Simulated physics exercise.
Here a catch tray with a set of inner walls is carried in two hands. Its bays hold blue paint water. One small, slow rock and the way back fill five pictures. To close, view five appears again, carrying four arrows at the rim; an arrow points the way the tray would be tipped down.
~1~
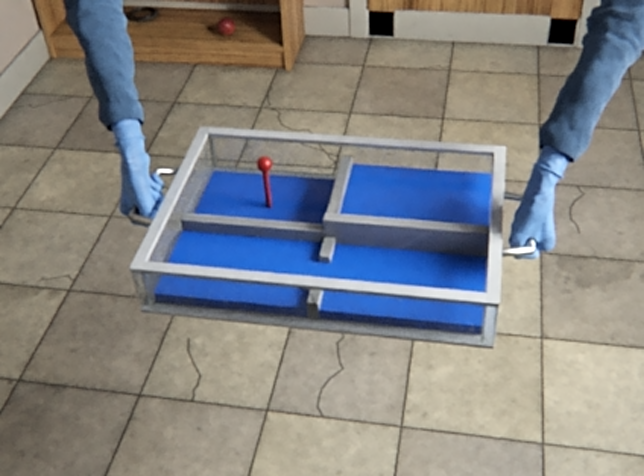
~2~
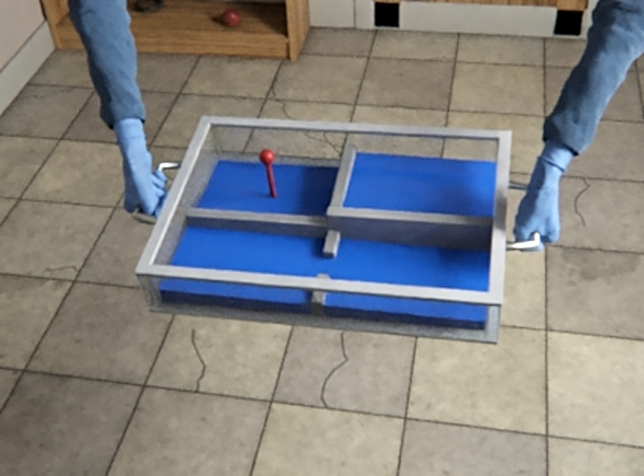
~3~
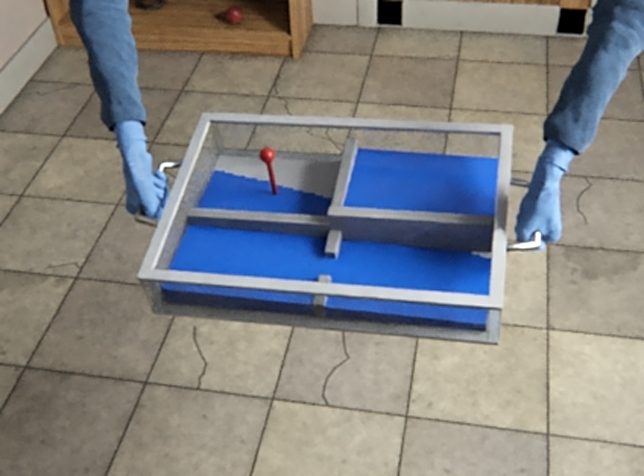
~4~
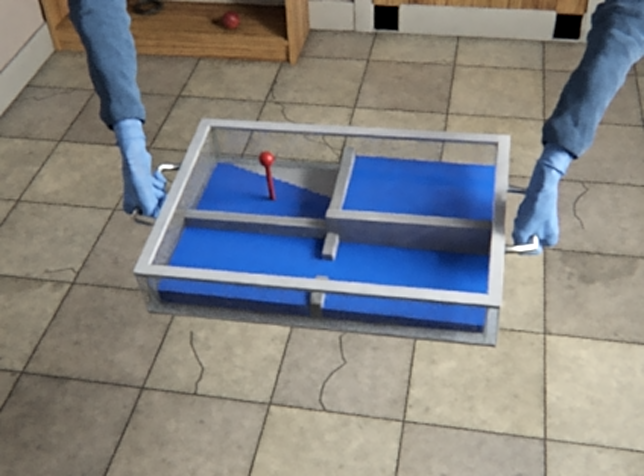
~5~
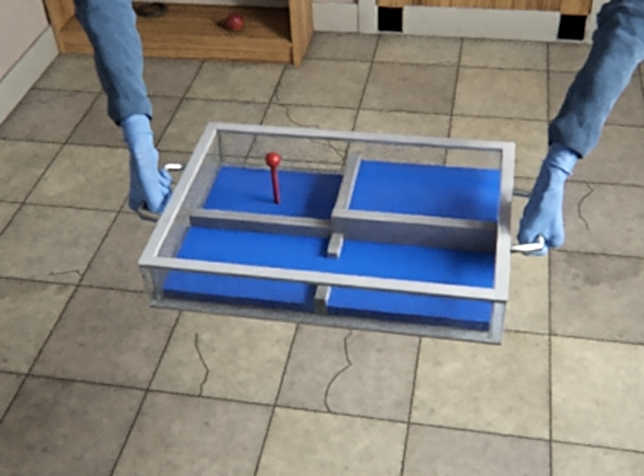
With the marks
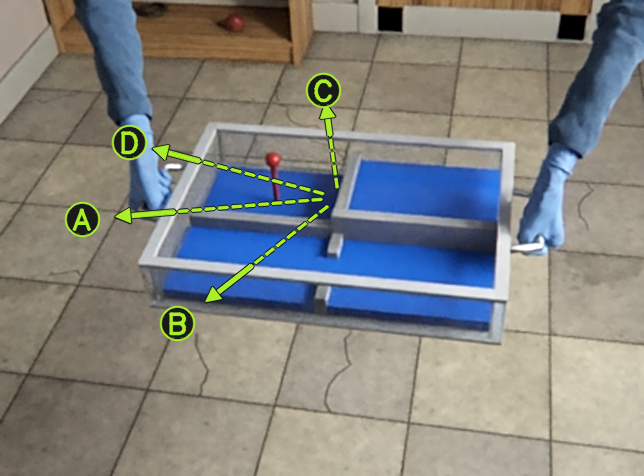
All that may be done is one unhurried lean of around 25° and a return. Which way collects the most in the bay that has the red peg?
I would pick direction C.
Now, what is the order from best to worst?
Best to worst: C, D, A, B.
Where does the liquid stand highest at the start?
That is the back right bay.
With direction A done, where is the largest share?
It is the back left one.
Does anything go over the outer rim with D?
Yes, some is lost.
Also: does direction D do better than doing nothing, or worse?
Direction D is better.
On the marked copy, A ends at (120, 216); B ends at (209, 298); C ends at (326, 108); D ends at (158, 150).
With A, about 24 % of the liquid ends in the peg's bay; about 27 % goes over the rim.
With B, about 7 % of the liquid ends in the peg's bay; about 33 % goes over the rim.
With C, about 50 % of the liquid ends in the peg's bay; about 11 % goes over the rim.
With D, about 37 % of the liquid ends in the peg's bay; about 27 % goes over the rim.
